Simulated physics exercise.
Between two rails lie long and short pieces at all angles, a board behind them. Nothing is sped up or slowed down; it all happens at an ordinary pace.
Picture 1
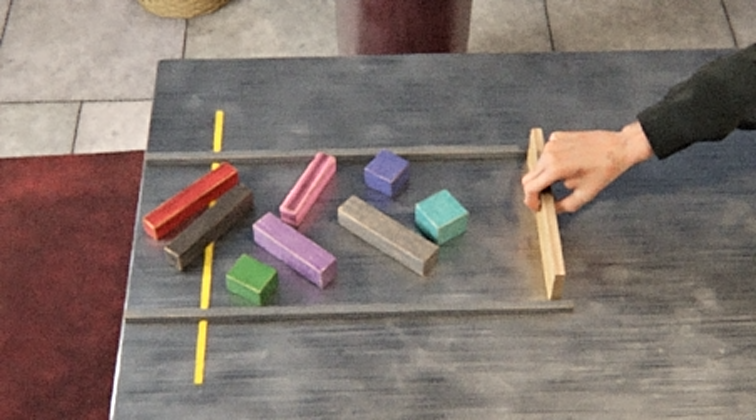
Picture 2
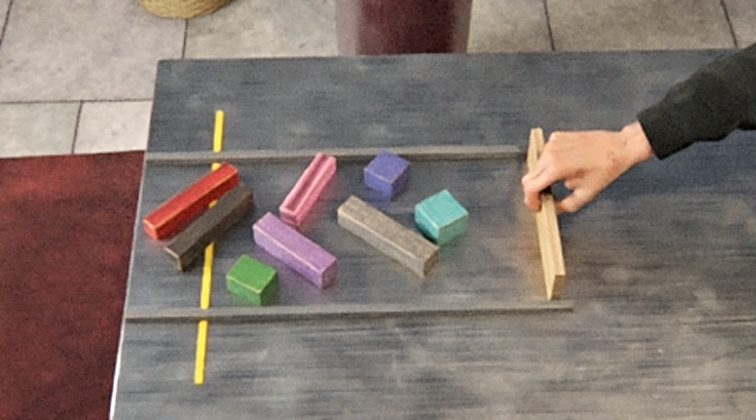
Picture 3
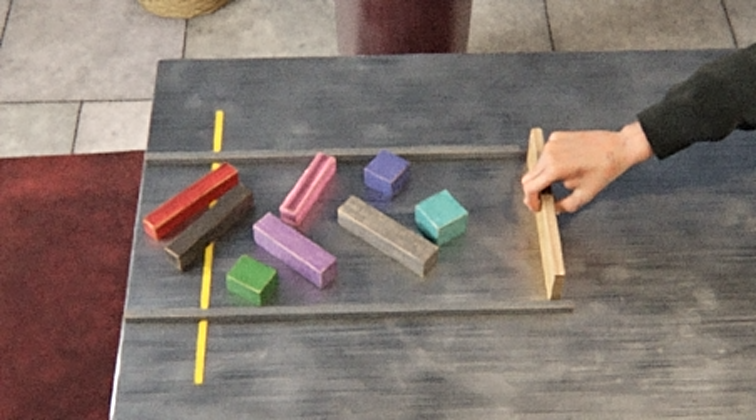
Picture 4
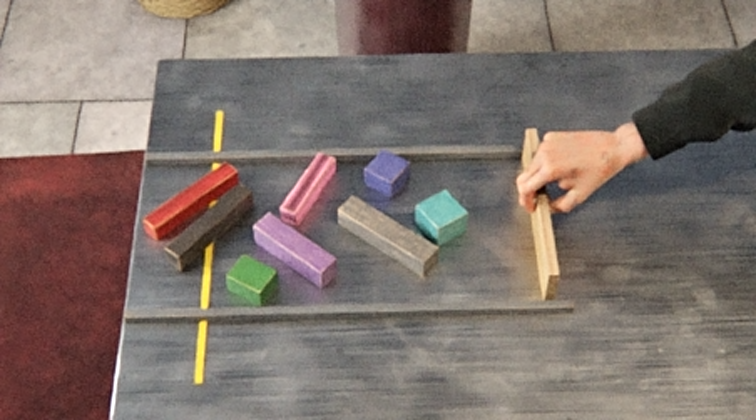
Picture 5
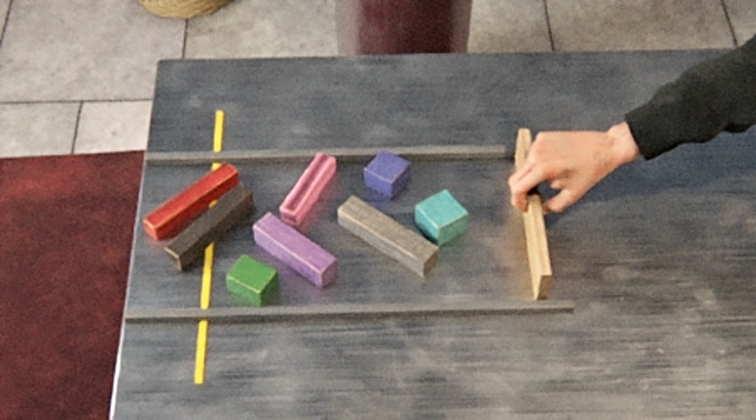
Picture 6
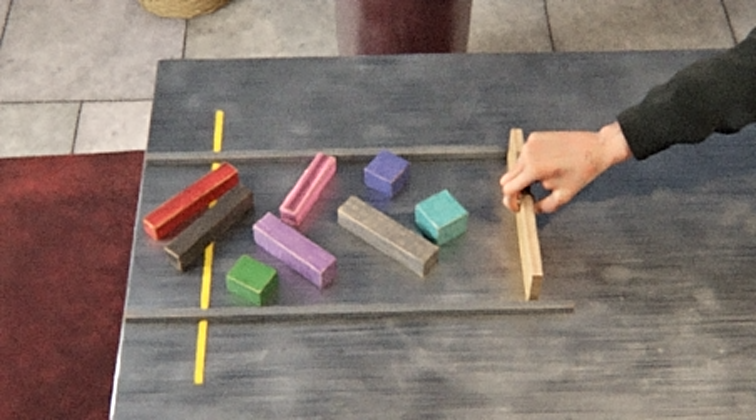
A hand slides a wooden board slightly left between two rails, while the colored blocks stay still.
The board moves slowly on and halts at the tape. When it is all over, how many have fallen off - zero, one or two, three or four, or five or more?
The push is going to knock off a lone one or a pair.
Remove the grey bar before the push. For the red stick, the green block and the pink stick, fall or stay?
Result - red stick: Gone; green block: Up; pink stick: Up.
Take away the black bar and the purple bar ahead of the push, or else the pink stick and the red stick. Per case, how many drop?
The count is 1 in the first case and 1 in the second.
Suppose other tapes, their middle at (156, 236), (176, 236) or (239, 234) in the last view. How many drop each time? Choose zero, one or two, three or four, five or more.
Taking the three tapes one at a time, the answers are five or more, then at least five, then 1 or 2.
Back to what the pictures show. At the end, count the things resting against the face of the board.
Looks like 3 of them, all told.
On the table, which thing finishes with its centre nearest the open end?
It's the green block that ends up nearest.
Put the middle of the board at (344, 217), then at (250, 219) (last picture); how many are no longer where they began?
So far 5, and 8 at the second.
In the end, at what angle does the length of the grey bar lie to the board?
I'd say it's about 30° out of line.
Soon after, none off yet; red stick at rest near (192, 200); black bar at rest near (211, 226); green block at rest near (253, 280).
In the end, the number that fall off is one or two; gone, black bar and red stick.
